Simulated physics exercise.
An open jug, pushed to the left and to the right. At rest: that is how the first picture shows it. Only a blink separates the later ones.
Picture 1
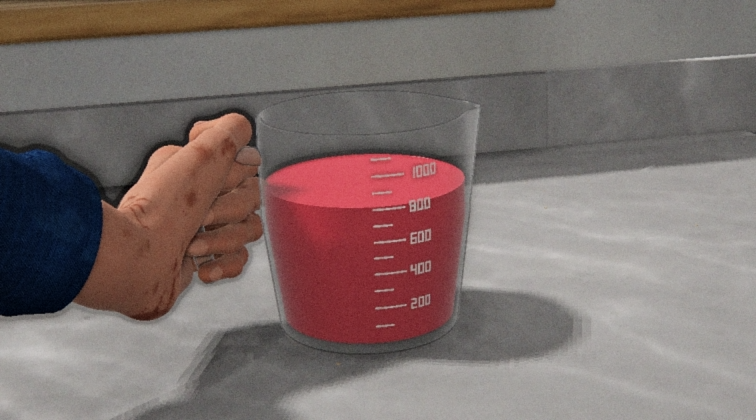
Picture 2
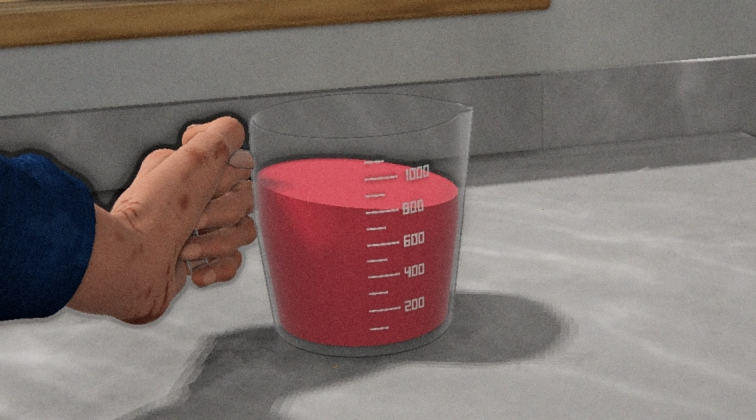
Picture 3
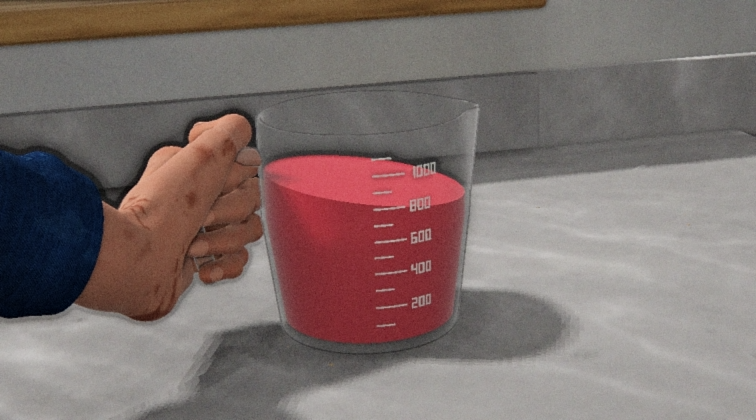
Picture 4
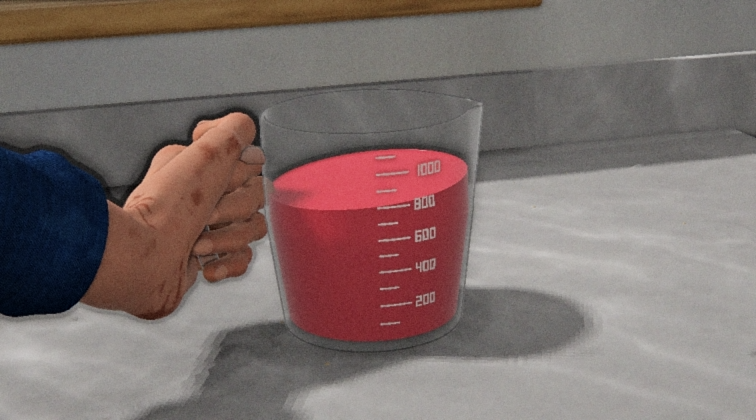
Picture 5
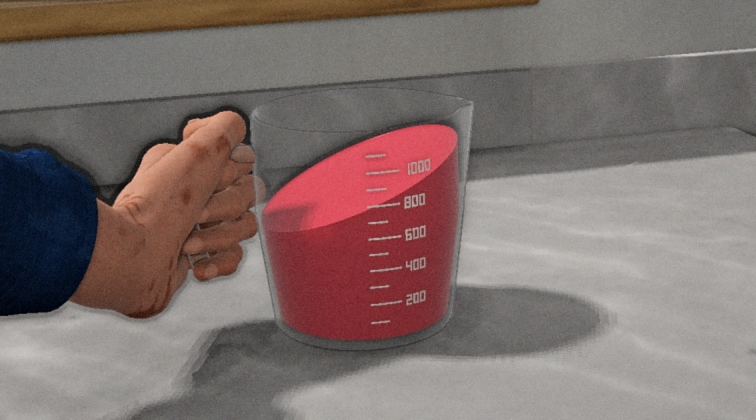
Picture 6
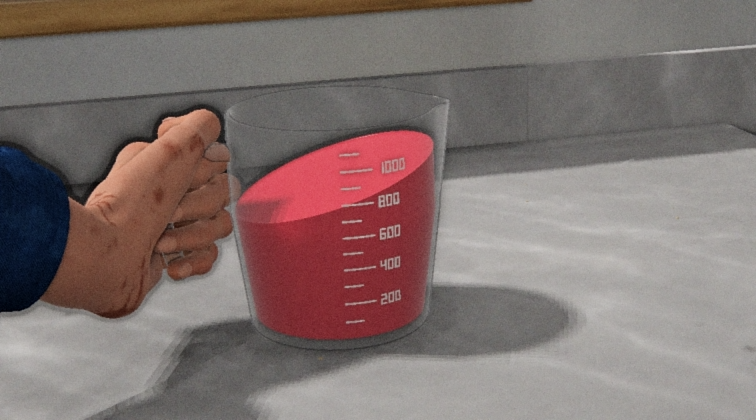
A hand in a dark blue sleeve reaches in from the left beside a clear measuring jug on a pale grey counter, seen from the side and slightly above. The jug, about two thirds full of red liquid, has white markings and stands before a grey wall with a wooden strip. It shifts slightly left, right, then left again, while the liquid slopes higher on the left, then higher on the right.
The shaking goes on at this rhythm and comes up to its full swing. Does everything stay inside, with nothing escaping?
I expect the liquid will get out at this rate.
Soon after, the highest wave so far goes over the rim.
In the end, the highest wave so far goes over the rim; some is on the top.
